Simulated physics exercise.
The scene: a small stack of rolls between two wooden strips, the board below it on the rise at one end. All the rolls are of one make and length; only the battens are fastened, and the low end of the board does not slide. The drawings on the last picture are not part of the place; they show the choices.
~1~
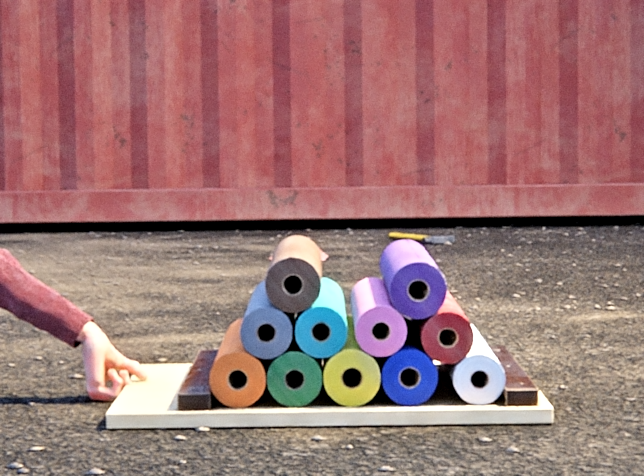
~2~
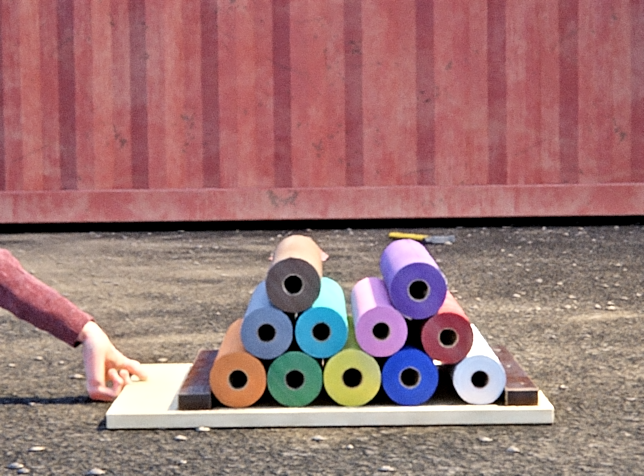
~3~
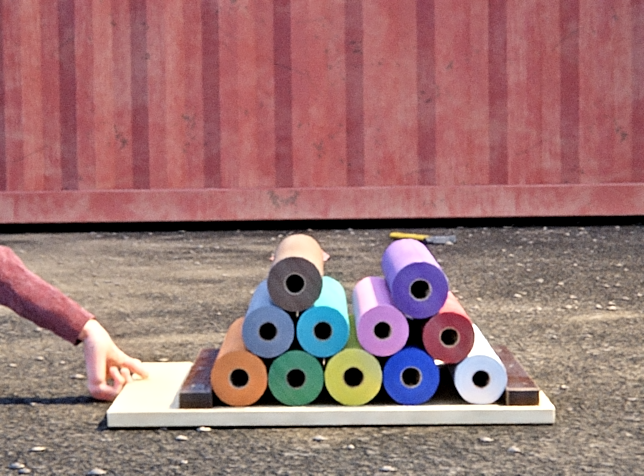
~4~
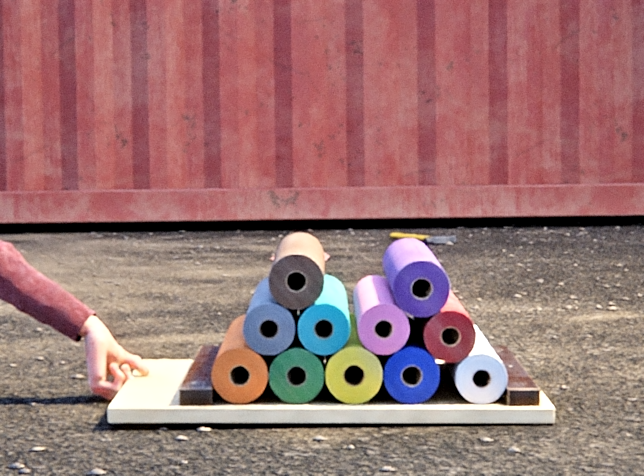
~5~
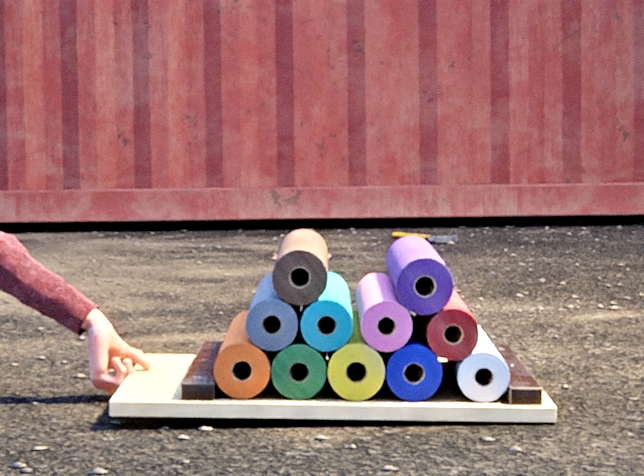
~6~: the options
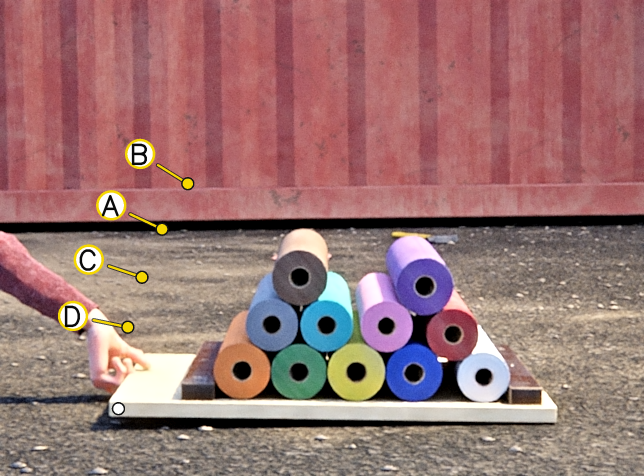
To begin with, coloured rolls sit stacked on a pale board between two dark wooden strips, before a red ribbed wall, with a hand at the board's left end. The hand then raises that end very slightly, and the rolls shift only a touch with the board, keeping their arrangement.
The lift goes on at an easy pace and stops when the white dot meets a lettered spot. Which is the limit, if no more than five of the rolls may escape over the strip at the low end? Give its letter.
The highest mark that will do is A.
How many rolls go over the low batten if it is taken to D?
It comes to none.
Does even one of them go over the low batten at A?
Yes, at A.
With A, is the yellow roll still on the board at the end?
The yellow roll: Yes.
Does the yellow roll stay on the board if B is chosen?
Yes.
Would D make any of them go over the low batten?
At D: No.
On the marked copy, A at (162, 229); B at (188, 184); C at (142, 277); D at (128, 327); the white dot at (118, 409).
Following A. Soon after the start, board at 16°.
Later, board at 26°.
In the end, board at 26°, three over the low batten (red, purple, brown).
As for the rest, B six over the low batten; C three over the low batten (red, purple, brown); D none over the low batten.
